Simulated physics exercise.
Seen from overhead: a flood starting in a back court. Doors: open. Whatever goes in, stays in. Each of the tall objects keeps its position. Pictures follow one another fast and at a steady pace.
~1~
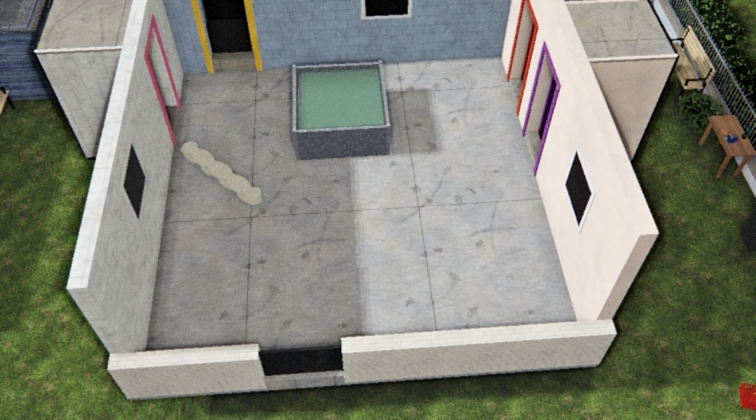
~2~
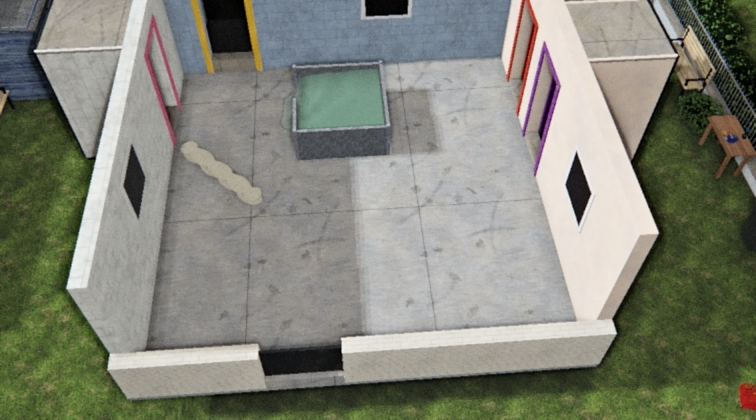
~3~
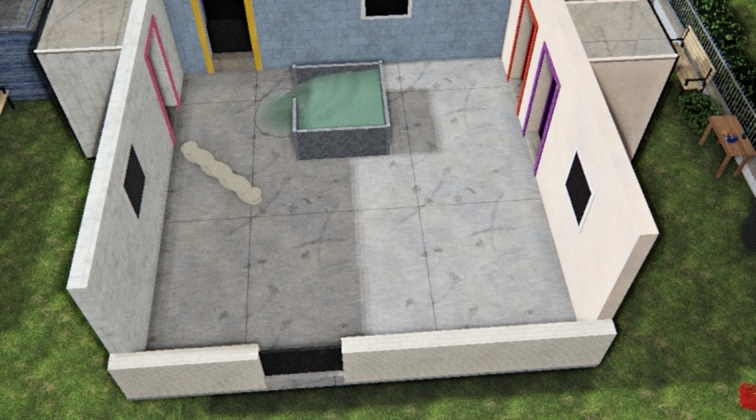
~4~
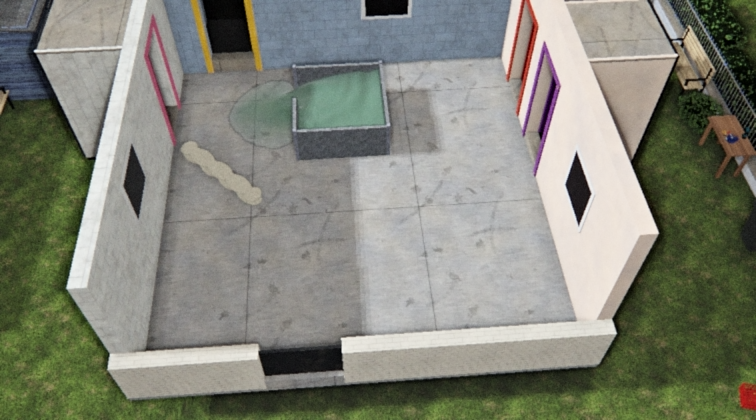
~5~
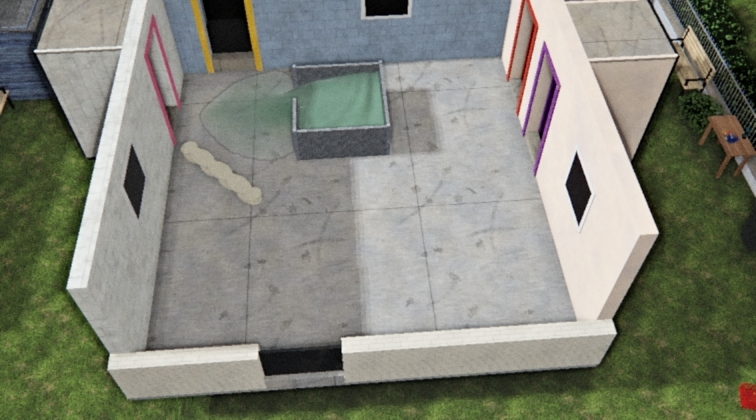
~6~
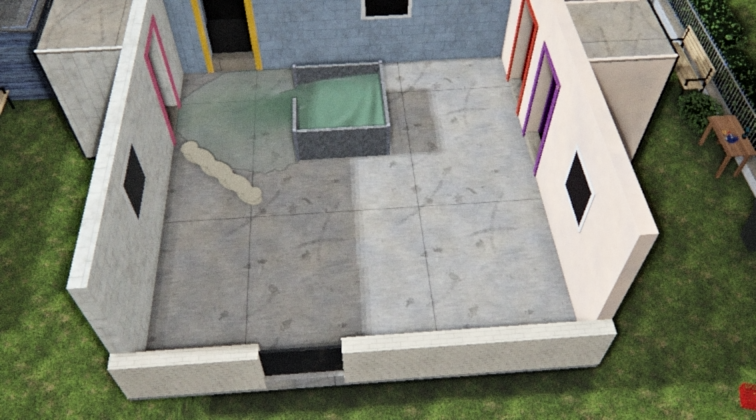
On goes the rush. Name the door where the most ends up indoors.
Pink.
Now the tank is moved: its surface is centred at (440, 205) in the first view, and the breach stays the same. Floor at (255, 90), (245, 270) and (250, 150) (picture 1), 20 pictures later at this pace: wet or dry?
In turn: Covered, awash, wet.
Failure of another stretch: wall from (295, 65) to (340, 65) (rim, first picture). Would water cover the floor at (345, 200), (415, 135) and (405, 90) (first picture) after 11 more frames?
Going through them one by one, I'd call them spared, spared and sodden.
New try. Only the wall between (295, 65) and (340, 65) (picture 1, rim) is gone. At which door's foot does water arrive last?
Answer: The purple one.
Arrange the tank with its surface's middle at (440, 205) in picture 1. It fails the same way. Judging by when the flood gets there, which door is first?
It would be the one in pink.
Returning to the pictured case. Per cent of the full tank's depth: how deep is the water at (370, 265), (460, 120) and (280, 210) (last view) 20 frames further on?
Some 0, 0 and 2 in a hundred.
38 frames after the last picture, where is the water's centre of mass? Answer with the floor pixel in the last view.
It is near (280, 144).
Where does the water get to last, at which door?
I say the purple one.
A moment on, water covers 10 % of the floor; purple door not reached, red door not reached, pink door some in, yellow door wet at the sill, nothing in.
Next, water covers 15 % of the floor; purple door not reached, red door not reached, pink door a lot in, yellow door wet at the sill, nothing in.
Then, water covers 25 % of the floor; purple door not reached, red door not reached, pink door a lot in, yellow door wet at the sill, nothing in.
Later, water covers 55 % of the floor; purple door not reached, red door not reached, pink door a lot in, yellow door wet at the sill, nothing in.
In the end, water covers 85 % of the floor; purple door wet at the sill, nothing in, red door wet at the sill, nothing in, pink door a lot in, yellow door wet at the sill, nothing in; the pink door has let in the most.
